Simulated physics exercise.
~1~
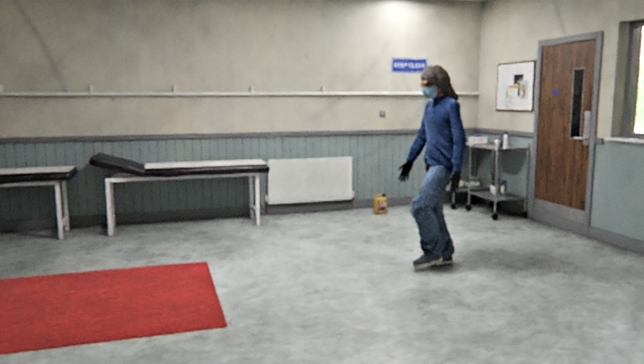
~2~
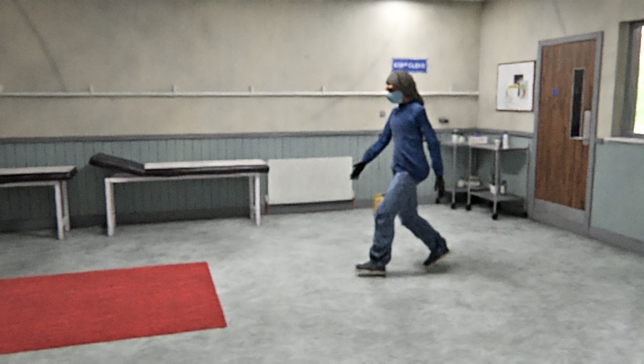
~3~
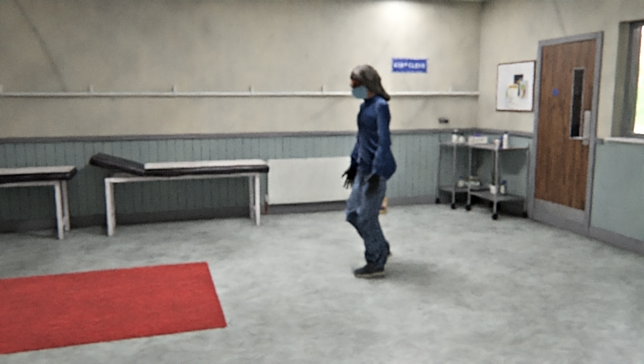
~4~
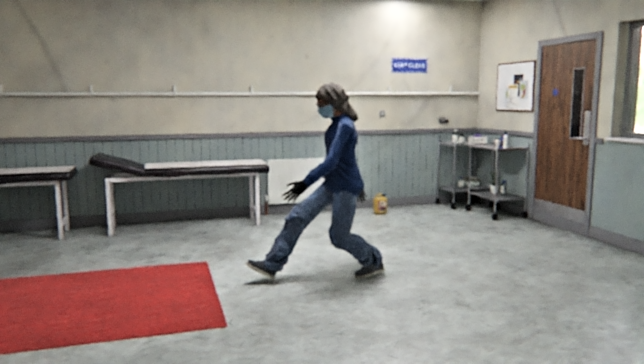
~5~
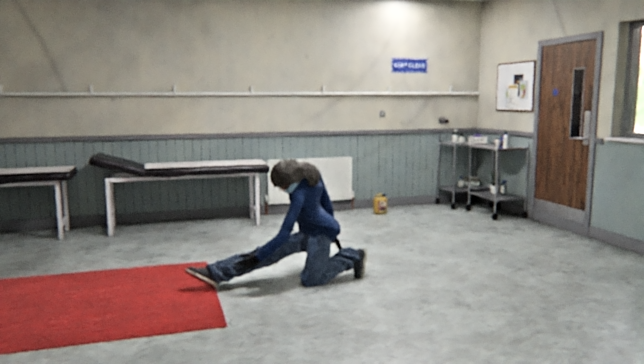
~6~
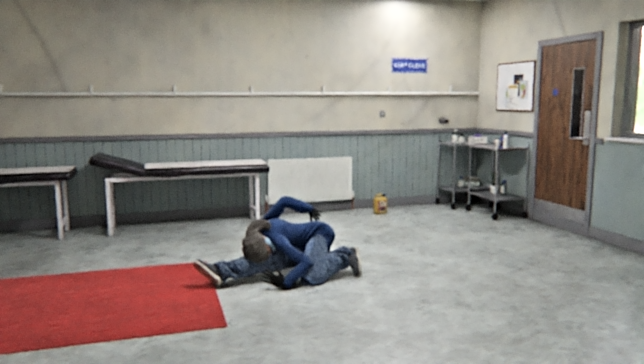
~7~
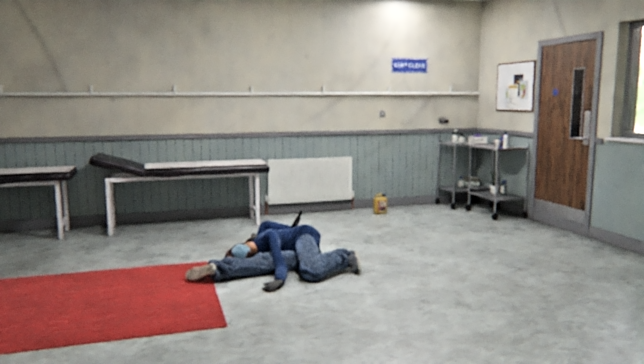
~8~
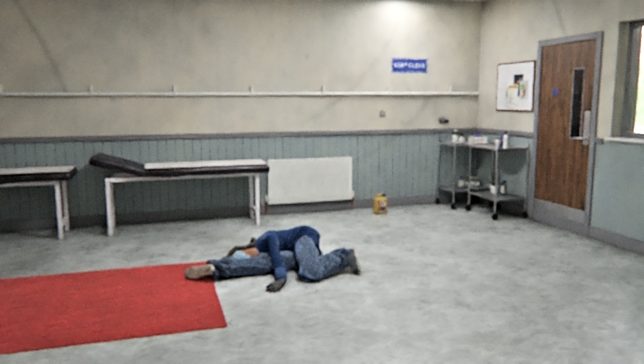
A person in a blue top, jeans, dark gloves, a head covering and a pale blue face mask walks left across a grey-floored clinic-like room, seen from a still, slightly raised view. A red mat lies at the lower left, with padded benches and a white radiator along the back wall, and a trolley beside a brown door at right. The person stretches one leg forward, drops low, and folds over it toward the mat. The torso sinks sideways to the floor, one arm bent, and the person finally lies crumpled, head short of the mat's near edge.
